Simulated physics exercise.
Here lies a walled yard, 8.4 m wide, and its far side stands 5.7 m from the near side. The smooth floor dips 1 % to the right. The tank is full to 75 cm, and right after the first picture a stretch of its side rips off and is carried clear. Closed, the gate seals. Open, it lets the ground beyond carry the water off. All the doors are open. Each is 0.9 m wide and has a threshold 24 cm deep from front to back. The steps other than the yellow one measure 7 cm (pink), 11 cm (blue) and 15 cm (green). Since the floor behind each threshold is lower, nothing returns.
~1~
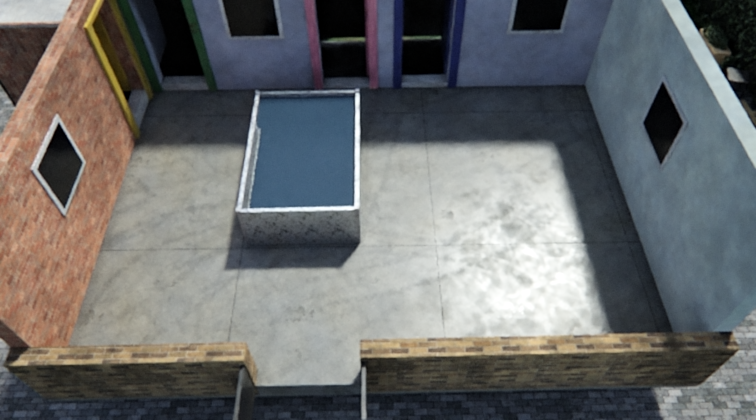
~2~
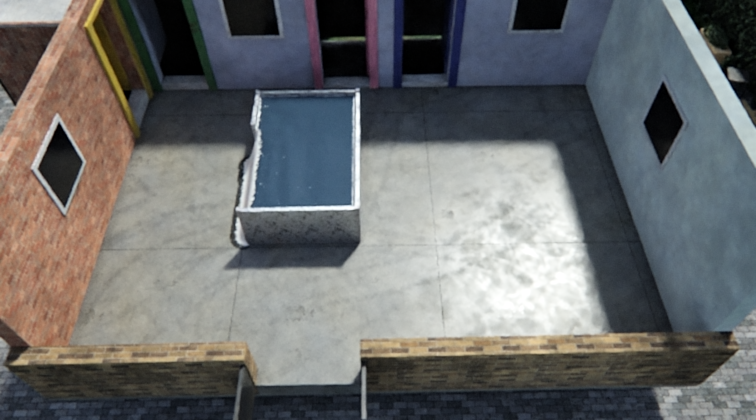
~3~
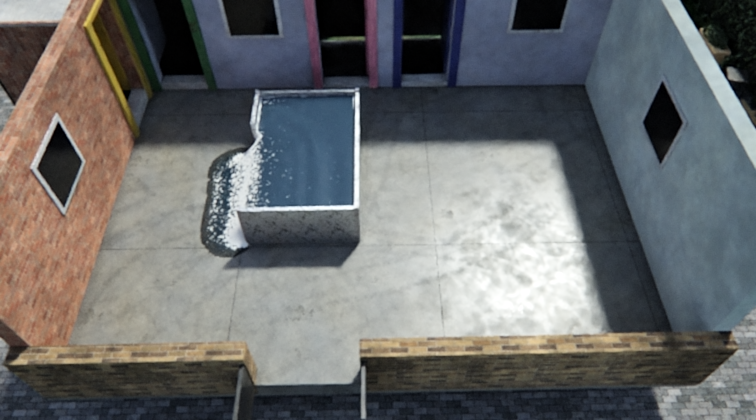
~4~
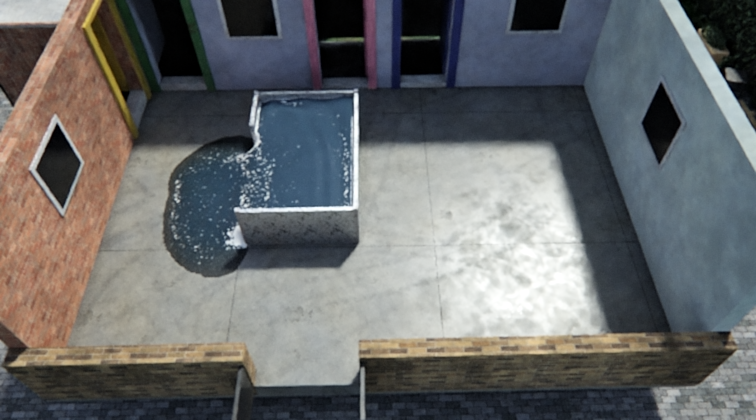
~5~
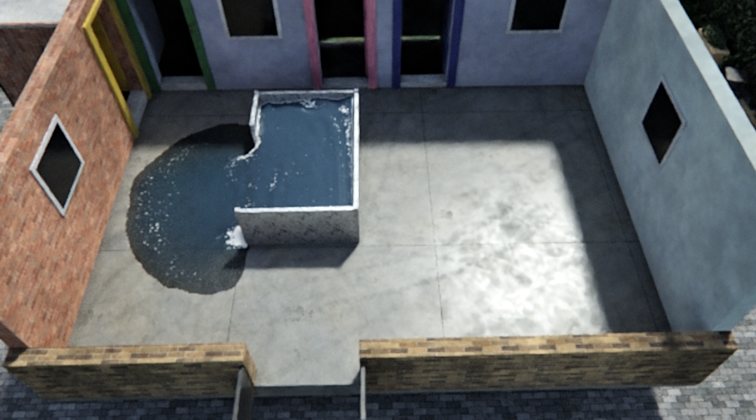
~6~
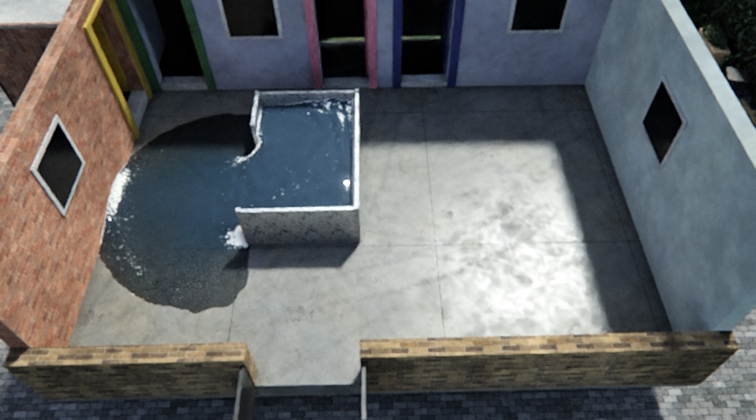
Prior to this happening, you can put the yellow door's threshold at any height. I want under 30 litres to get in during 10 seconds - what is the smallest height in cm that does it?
You would need about 13.5 cm.
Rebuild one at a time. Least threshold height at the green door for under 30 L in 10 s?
The green door needs around 23 cm.
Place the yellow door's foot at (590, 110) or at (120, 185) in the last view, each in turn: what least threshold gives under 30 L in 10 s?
First place around 10.0 cm, second around 36 cm.
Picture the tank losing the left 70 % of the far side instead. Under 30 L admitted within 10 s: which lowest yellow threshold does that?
Some 29 cm.
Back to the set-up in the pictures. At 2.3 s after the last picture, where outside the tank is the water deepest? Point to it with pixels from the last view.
(60, 372).
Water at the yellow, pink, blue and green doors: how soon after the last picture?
For yellow it's 0.3 s, for pink 2.4 s, for blue 3.0 s, and for green 0.6 s.
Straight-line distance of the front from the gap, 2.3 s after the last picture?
Roughly 3.8 metres.
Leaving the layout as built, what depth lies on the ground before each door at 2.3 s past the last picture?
Door by door in centimetres - yellow 17, pink 1, blue 0, green 27.
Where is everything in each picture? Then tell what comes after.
In the first frame, still water, 75 cm deep, in the tank at (304, 149); the yellow door at (125, 72) is dry.
In the second frame, water pours out at (255, 188) and has run 0.3 m, to (242, 169); about 8 cm deep outside, 75 cm at the back.
In the third frame, the gap is at (255, 189), the front 0.8 m out at (212, 177); the back of the tank holds 74 cm.
In the fourth frame, the gap is at (254, 191), the front 1.4 m out at (173, 189); the back of the tank holds 67 cm.
In the fifth frame, the gap is at (254, 191), the front 2.0 m out at (135, 198); the back of the tank holds 65 cm.
In the sixth frame, water pours out at (255, 191) and has run 2.3 m, to (102, 246); about 7 cm deep outside, 63 cm at the back; the yellow door at (124, 73), 3.1 m from the gap, is still 0.8 m from the nearest water.
Then, 0.7 s after the last picture water covers 20 % of the floor, deepest (48 cm) near (124, 213); 16 cm at the yellow door, 0 litres in over its 25 cm threshold.
Then, 2.3 s after the last picture water covers 35 % of the floor, deepest (36 cm) near (60, 372); 17 cm at the yellow door, 0 litres in over its 25 cm threshold.
Then, 9.3 s after the last picture water covers 95 % of the floor, deepest (13 cm) near (644, 270); 6 cm at the yellow door, 1 litre in over its 25 cm threshold.
At the yellow door as built, the water peaked near 18 cm, 3.5 s after the last picture.
Run again over the same 10 s with other heights there, 49 litres in over 11.5 cm, 19 litres over 15.5 cm. The limit of 30 litres is kept from about 13.5 cm up.
